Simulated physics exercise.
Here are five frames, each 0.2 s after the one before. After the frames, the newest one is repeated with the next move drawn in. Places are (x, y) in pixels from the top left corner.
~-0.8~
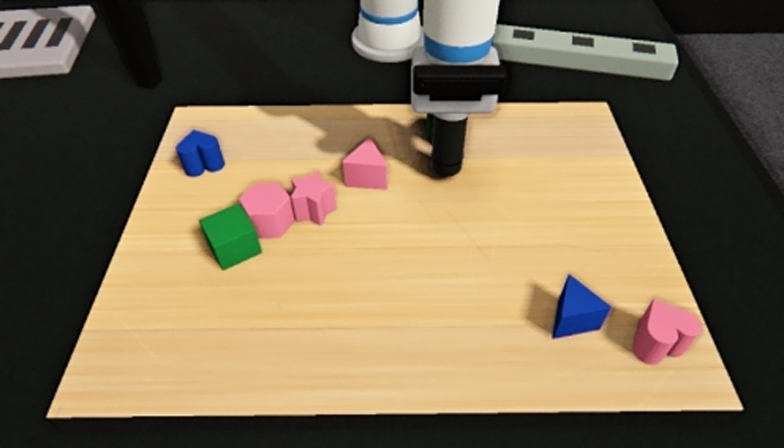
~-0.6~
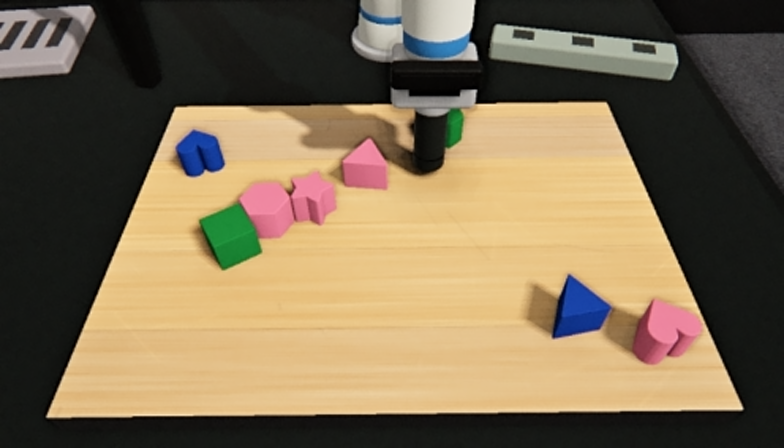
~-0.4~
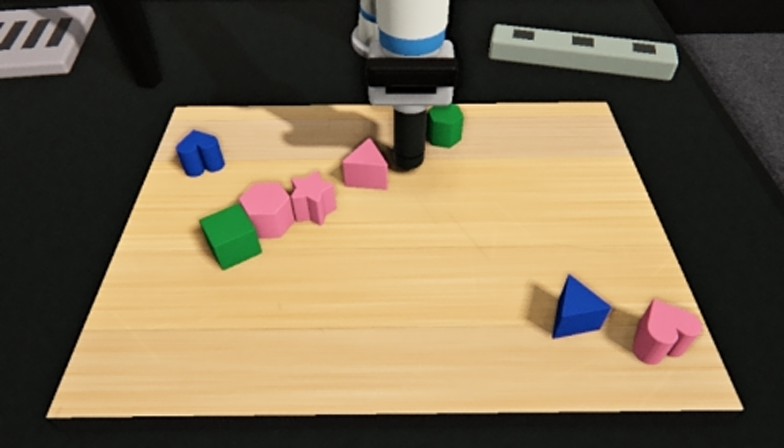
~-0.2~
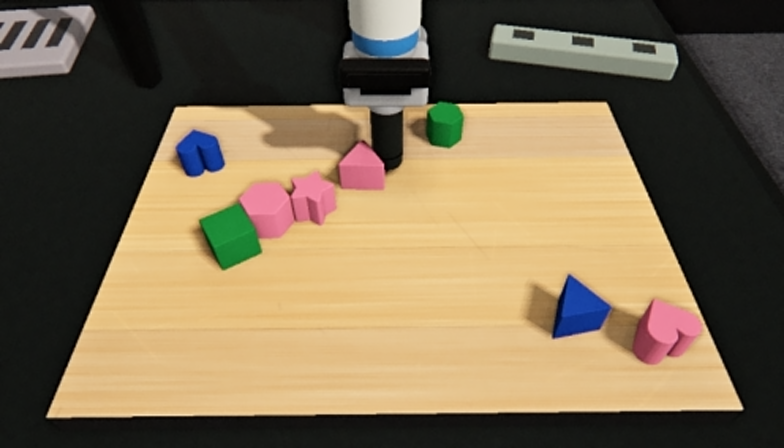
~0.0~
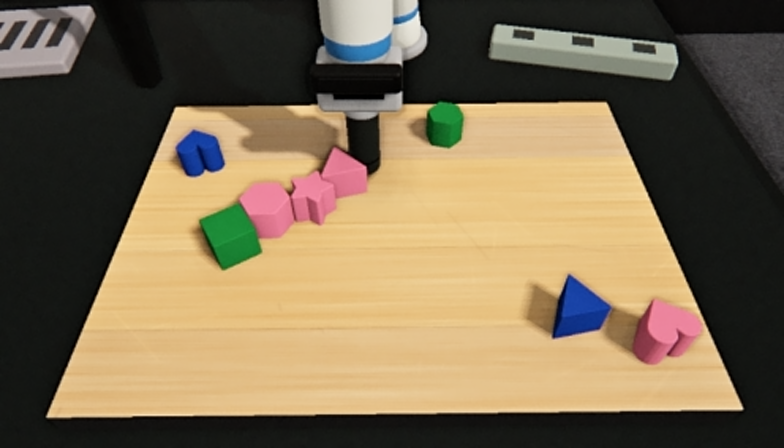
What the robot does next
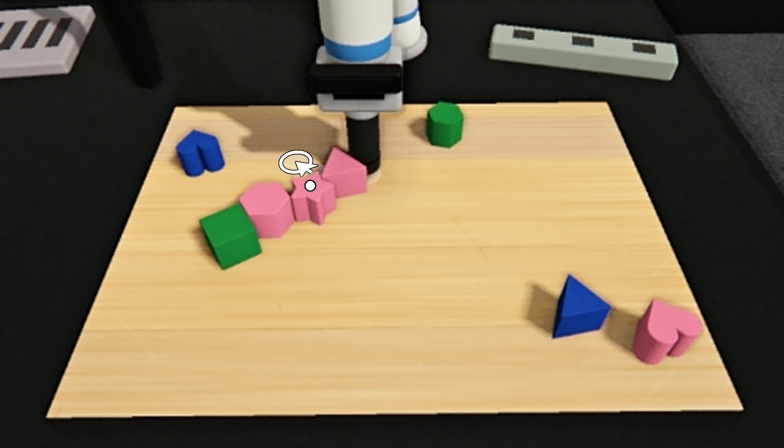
The footage shows a robot arm with a black rod moving left across a wooden board of coloured blocks, revealing a green block behind it, then pushing the pink triangle slightly left toward a pink star while the other blocks stay still.
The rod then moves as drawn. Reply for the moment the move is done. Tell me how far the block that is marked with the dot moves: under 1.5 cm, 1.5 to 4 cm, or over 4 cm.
The distance will be 1.5 to 4 cm.
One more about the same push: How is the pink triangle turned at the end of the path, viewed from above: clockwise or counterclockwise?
Spins counterclockwise.
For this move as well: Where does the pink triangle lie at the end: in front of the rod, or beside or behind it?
Gone from the front.
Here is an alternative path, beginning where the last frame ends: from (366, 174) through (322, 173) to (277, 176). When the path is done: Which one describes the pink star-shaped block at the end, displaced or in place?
By the last moment of the path, the pink star-shaped block has shifted.
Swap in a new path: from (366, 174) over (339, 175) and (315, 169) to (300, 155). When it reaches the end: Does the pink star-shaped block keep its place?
I'd say no.
Path on the board, from (366, 174) by way of (339, 179) and (314, 174) to (296, 162); the dot is on the pink star-shaped block.
What follows on the original path. Halfway along, rod at (323, 170); green four-sided block at (218, 227); pink hexagonal block at (257, 201); pink star-shaped block at (297, 202); pink triangle at (317, 177), turned 50° anticlockwise.
At the end, rod at (294, 154); green four-sided block at (218, 227); pink hexagonal block at (257, 201); pink star-shaped block at (297, 202); pink triangle at (317, 177), turned 50° anticlockwise.
